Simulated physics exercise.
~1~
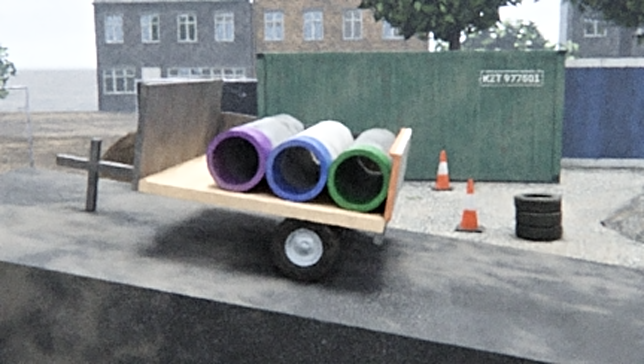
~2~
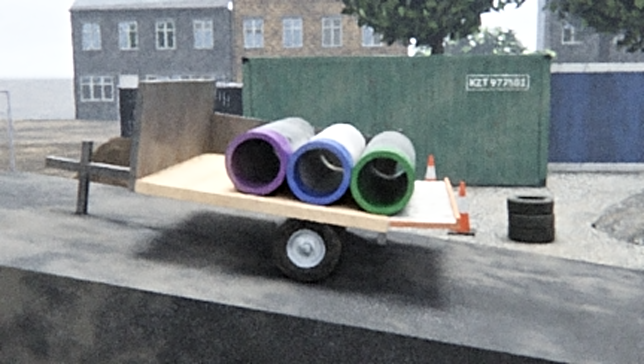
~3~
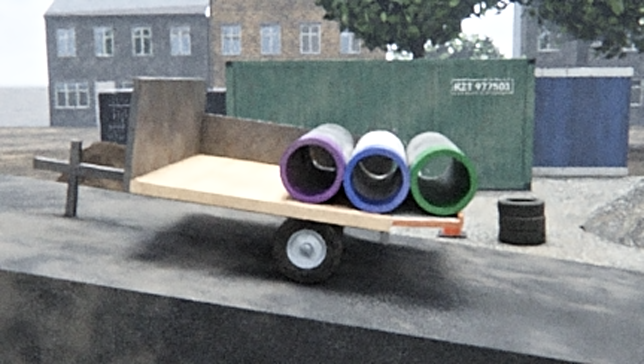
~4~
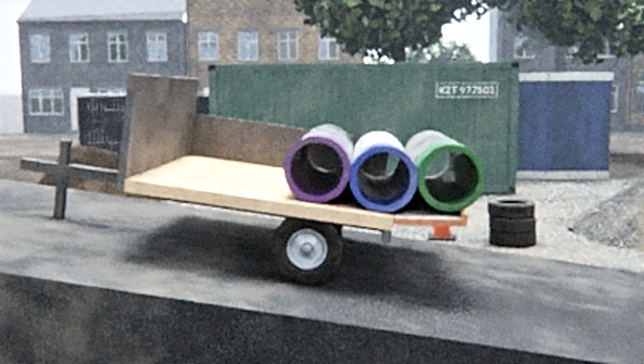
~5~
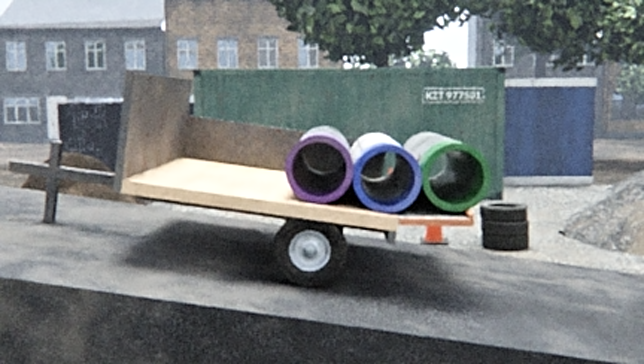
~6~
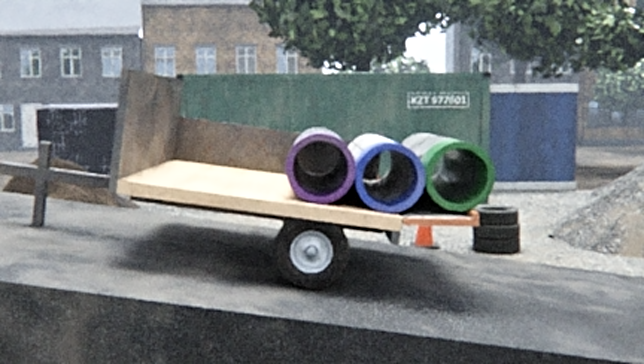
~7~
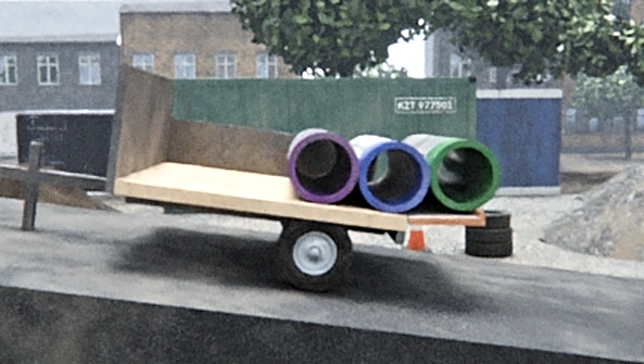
Three concrete pipes with purple, blue and green ends rolled right along a sloping trailer's bed as its tailgate dropped open, then slowed and stopped together near the back, the green one resting on the lowered gate, with none falling off.
